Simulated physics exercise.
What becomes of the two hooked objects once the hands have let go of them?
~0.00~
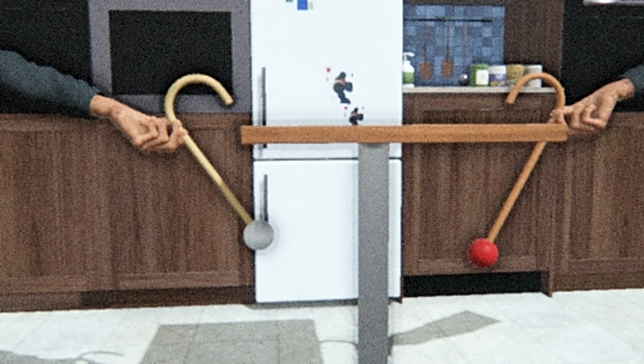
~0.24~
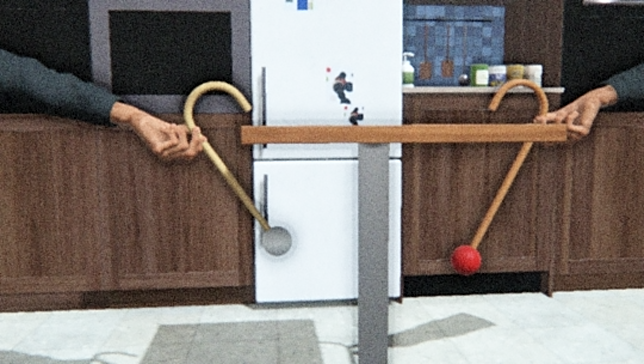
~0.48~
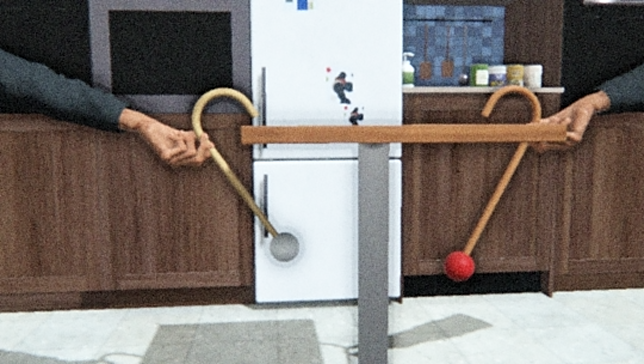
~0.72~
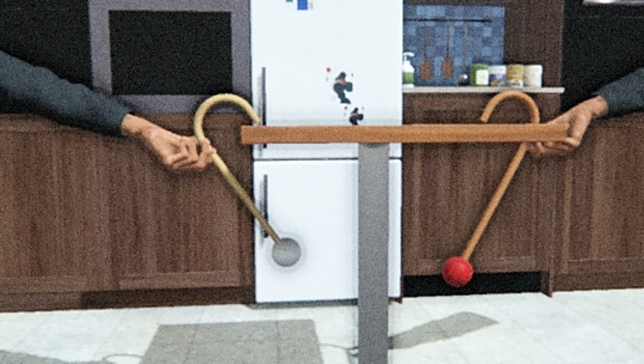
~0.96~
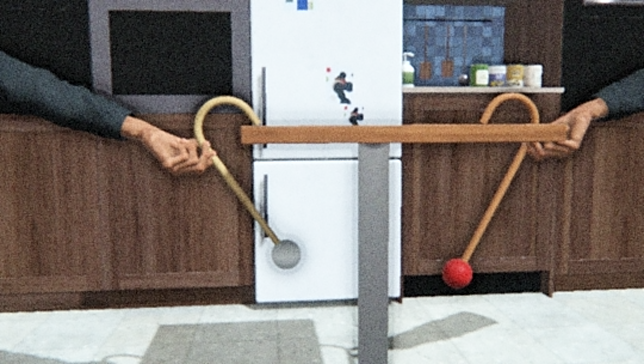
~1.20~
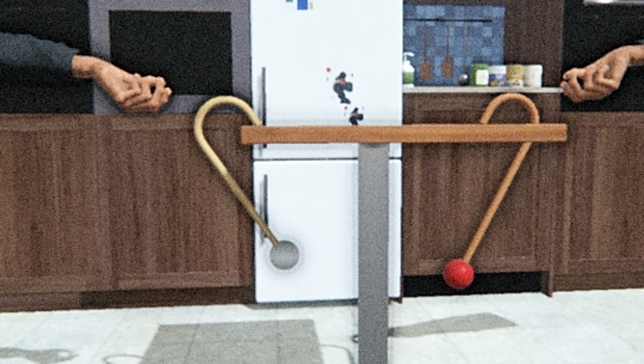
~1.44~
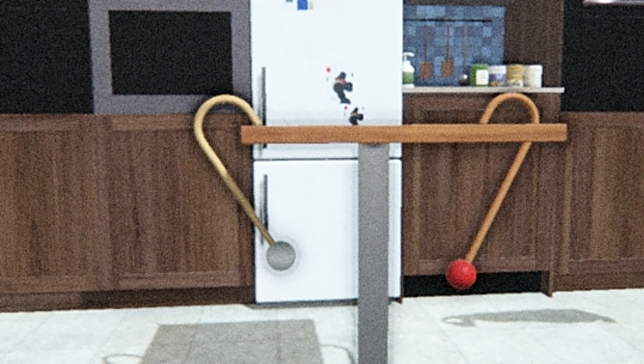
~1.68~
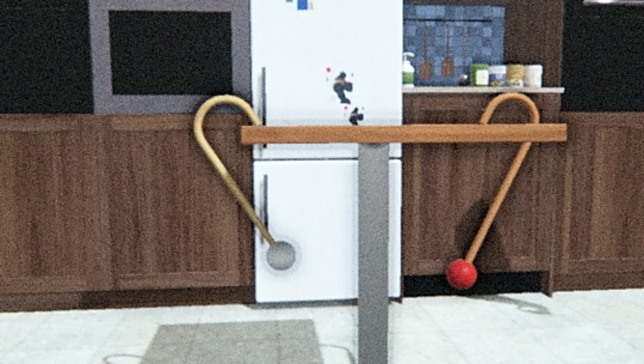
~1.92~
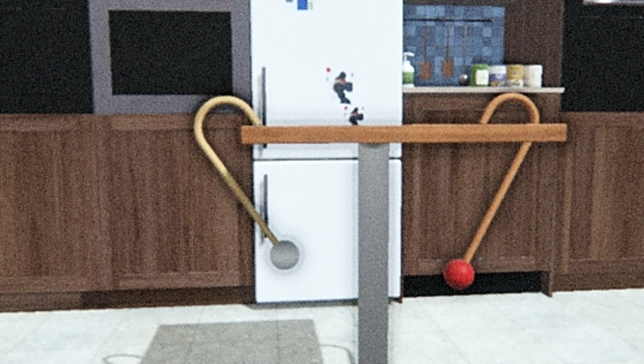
Neither one comes off. The object with the red ball and the one with the pale ball both hang from the table, at opposite edges.
